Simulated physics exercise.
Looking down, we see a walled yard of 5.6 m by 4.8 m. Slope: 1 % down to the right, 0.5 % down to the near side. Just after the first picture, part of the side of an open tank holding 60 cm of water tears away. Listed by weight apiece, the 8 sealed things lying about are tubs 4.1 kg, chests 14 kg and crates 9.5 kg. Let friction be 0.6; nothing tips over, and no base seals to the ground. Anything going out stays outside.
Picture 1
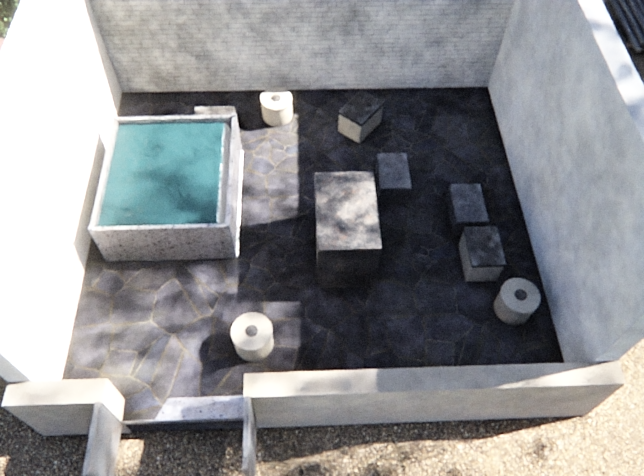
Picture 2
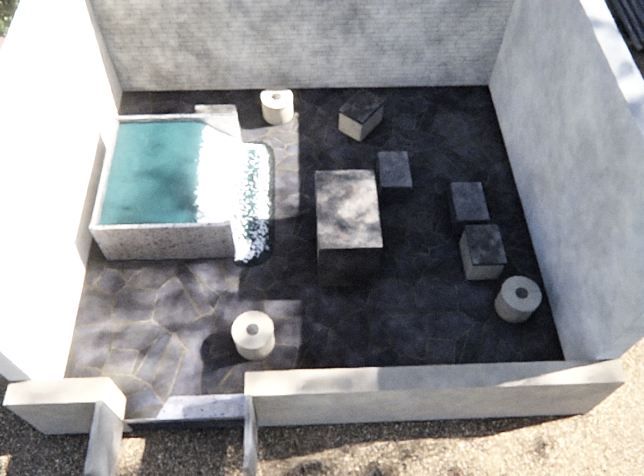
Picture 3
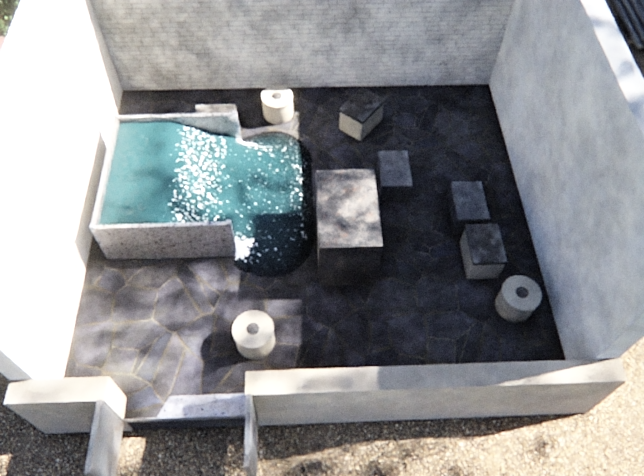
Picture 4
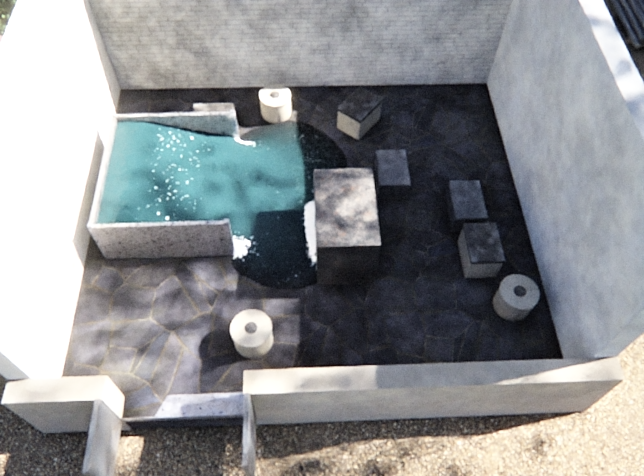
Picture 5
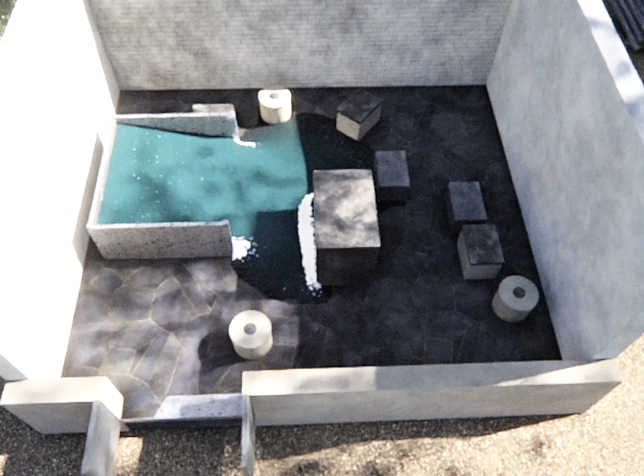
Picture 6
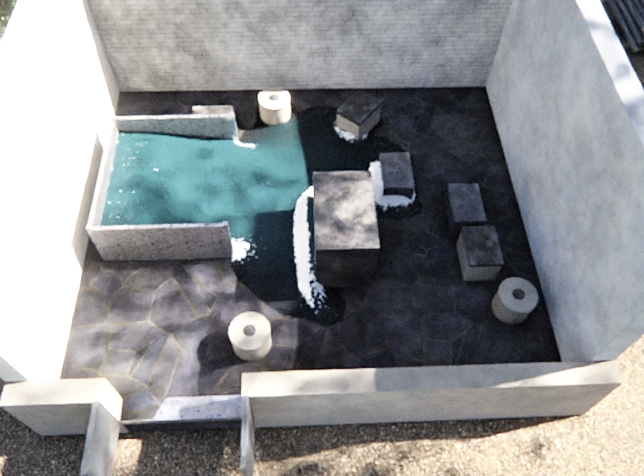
Teal water burst through the right side of a raised tank and spread across the dark stone floor of a walled yard, foaming against a large block before reaching the smaller blocks behind it.
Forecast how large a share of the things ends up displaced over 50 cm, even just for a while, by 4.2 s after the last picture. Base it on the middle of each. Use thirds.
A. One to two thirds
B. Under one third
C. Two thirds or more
C.
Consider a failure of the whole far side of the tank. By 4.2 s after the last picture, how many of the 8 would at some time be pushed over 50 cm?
Then it comes to 7 of them.
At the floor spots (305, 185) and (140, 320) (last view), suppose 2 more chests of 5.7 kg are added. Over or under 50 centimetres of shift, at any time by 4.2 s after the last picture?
In order: Beyond it, within it.
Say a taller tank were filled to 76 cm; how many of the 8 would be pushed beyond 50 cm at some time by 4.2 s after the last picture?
It would come to 6 of them.
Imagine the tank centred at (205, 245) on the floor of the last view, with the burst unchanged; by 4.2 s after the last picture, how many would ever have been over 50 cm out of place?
5.
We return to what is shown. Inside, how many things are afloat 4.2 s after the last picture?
The number is 5.
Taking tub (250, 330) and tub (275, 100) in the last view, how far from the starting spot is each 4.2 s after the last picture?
Taking them in turn, I get 200 cm for the first and 20 cm for the second.
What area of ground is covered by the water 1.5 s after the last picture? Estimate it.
I'd estimate close to 18 m2.
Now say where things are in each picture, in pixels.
The first frame shows a crate at (394, 170), on the bottom; a tub at (276, 98), on the bottom; water covers 2.6 m2; 0 of 8 have shifted.
The second frame shows a crate at (394, 169) rests on the ground; a tub at (276, 97), on the bottom; 3.6 m2 under water; 0 of 8 have shifted.
The third frame shows a crate at (395, 168), on the bottom; a tub at (277, 96) rests on the ground; 4.7 m2 under water; 0 of 8 have shifted.
The fourth frame shows a crate at (393, 167) rests on the ground; a tub at (275, 95), on the bottom; 5.8 m2 under water; 0 of 8 have shifted.
The fifth frame shows a crate at (392, 168), on the bottom; a tub at (274, 96) rests on the ground; water covers 6.8 m2; 0 of 8 have shifted.
The sixth frame shows a crate at (397, 170), on the bottom, 7 cm from its start; a tub at (274, 98) rests on the ground; 7.9 m2 under water; 1 of 8 have shifted.
Then, 0.4 s after the last picture 1 of 8 are over 50 cm from their spots; 0 afloat.
Then, 1.5 s after the last picture 4 of 8 are over 50 cm from their spots; 2 afloat.
Then, 2.8 s after the last picture 5 of 8 are over 50 cm from their spots; 4 afloat.
Then, 4.2 s after the last picture 6 of 8 are over 50 cm from their spots, and 6 have been at some point; 5 afloat.
